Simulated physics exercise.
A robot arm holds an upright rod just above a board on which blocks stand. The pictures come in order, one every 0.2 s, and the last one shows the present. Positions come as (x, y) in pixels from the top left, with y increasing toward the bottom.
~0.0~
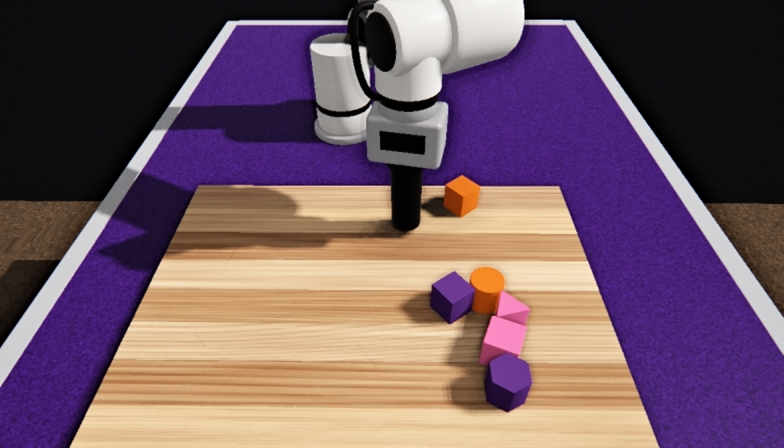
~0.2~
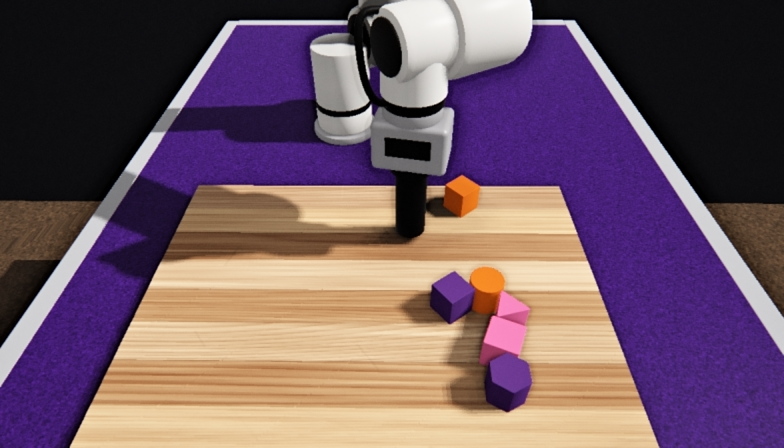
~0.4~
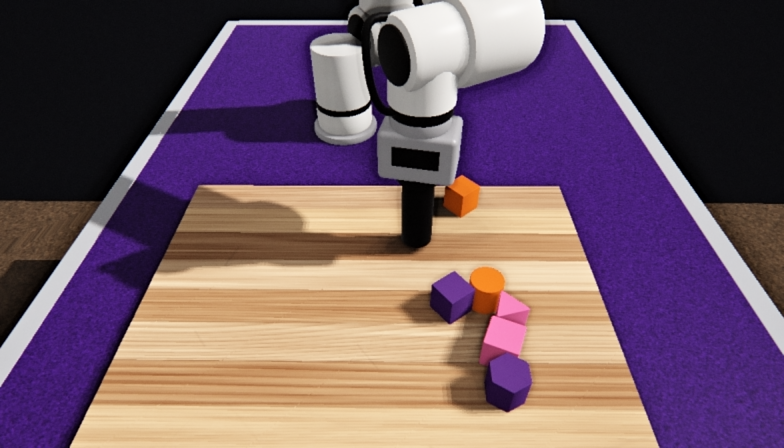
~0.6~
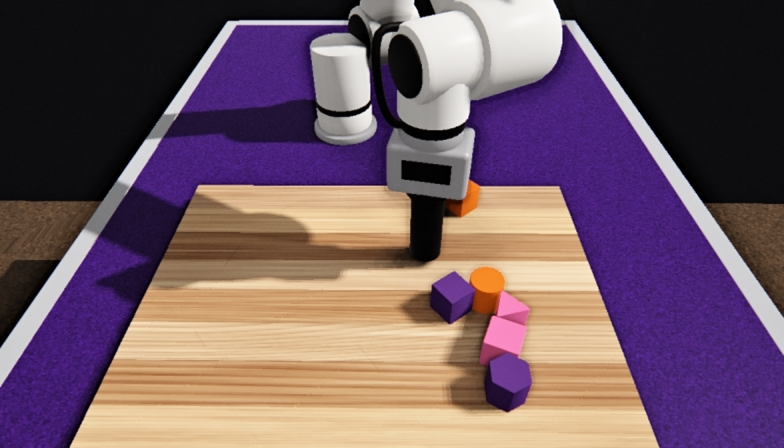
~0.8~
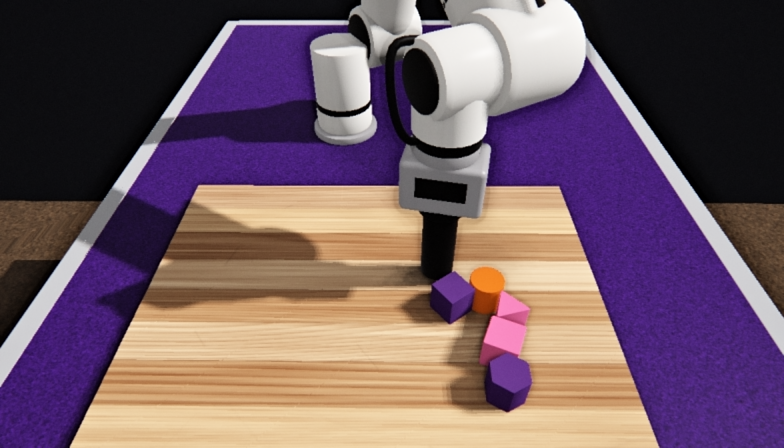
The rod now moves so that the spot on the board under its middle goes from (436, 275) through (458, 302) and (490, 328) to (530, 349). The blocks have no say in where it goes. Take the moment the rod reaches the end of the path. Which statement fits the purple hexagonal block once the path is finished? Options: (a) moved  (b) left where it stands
Letter a.
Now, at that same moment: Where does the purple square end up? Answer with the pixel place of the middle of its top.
The purple square ends near (468, 325).
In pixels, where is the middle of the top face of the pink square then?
Around pixel (539, 364).
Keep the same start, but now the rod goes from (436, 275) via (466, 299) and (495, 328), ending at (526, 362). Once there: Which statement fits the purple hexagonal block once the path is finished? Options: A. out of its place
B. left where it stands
That would be A.
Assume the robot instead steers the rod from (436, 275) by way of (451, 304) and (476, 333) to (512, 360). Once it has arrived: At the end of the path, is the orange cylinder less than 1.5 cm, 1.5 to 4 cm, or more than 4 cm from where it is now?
By the end of the path, it will have gone short of 1.5 cm.
The first path, step by step. One third of the way, rod at (459, 297); purple square at (462, 309), turned 45° clockwise; pink three-sided block at (514, 306), turned 25° clockwise.
Two thirds of the way, rod at (491, 321); purple square at (468, 325), turned 75° clockwise; pink square at (513, 341); pink three-sided block at (534, 313), turned 60° clockwise; purple hexagonal block at (512, 377).
At the end, rod at (533, 342); purple square at (468, 325), turned 75° clockwise; pink square at (539, 364), turned 50° clockwise; pink three-sided block at (571, 319); purple hexagonal block at (512, 391), turned 25° clockwise.
